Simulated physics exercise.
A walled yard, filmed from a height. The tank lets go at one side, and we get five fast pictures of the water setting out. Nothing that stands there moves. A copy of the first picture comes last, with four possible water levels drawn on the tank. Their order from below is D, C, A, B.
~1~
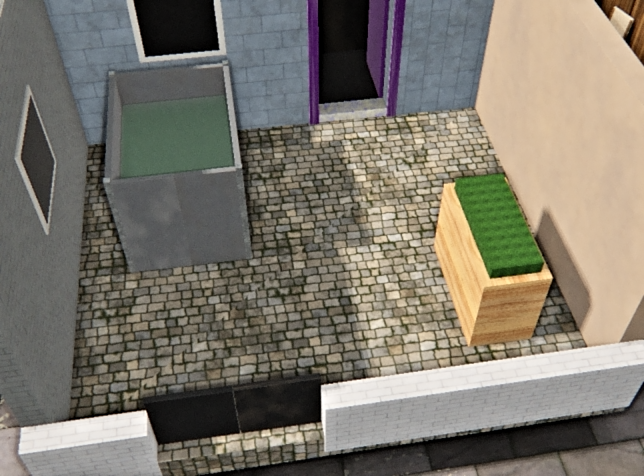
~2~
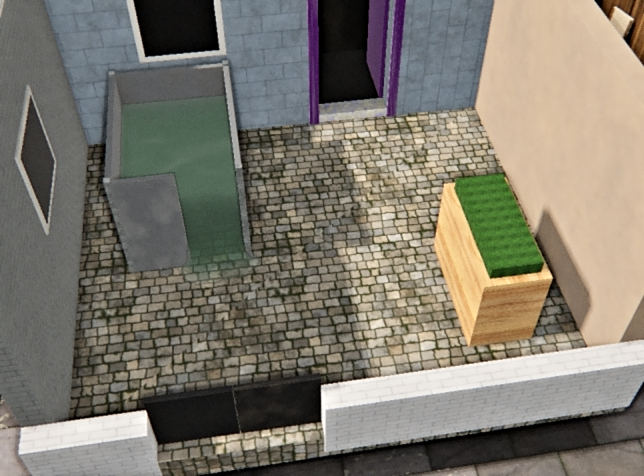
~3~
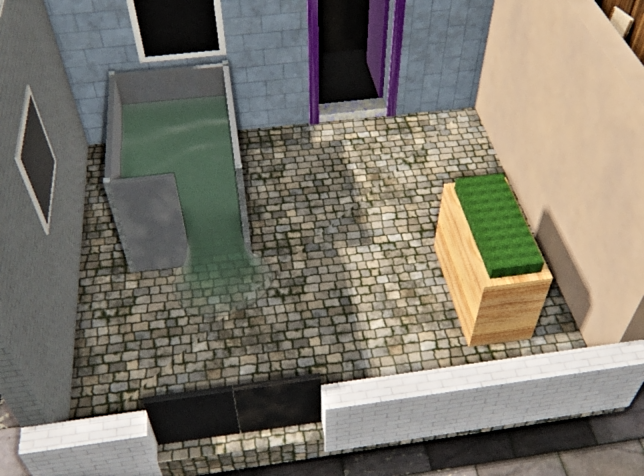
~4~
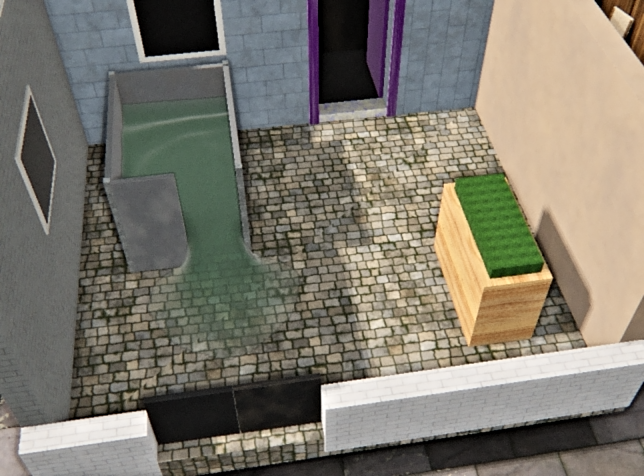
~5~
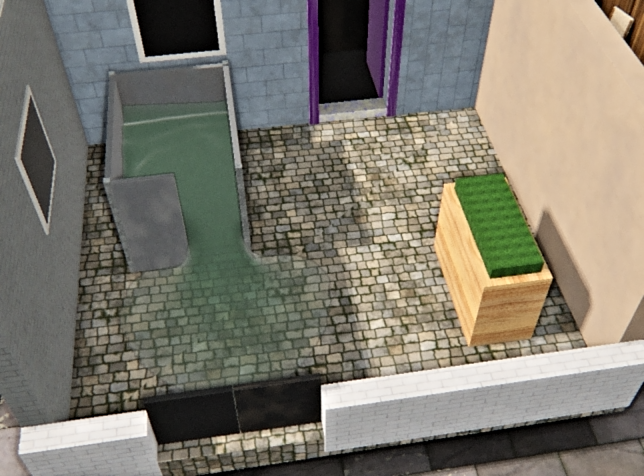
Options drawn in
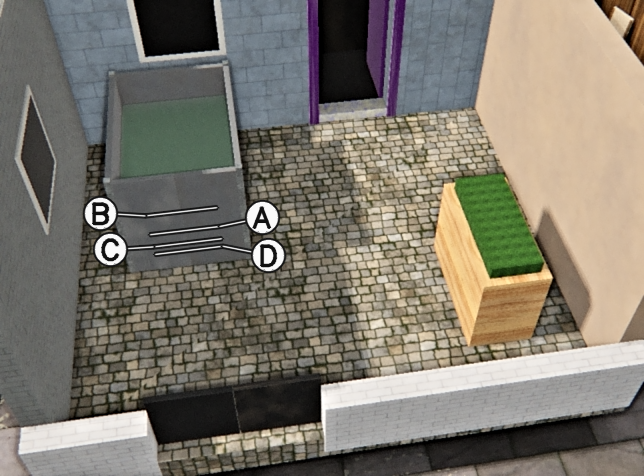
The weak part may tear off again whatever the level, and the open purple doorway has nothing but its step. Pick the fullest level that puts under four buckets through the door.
That is level B.
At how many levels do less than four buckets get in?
All of the four.
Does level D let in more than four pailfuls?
No, that is safe.
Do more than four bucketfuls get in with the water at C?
No, not at all.
On the marked copy, A at (185, 230); B at (181, 211); C at (187, 242); D at (189, 250); from the bottom up D, C, A, B.
Choosing A, nothing gets over.
Choosing B, a splash gets over, under a bucket.
Choosing C, nothing gets over.
Choosing D, nothing gets over.
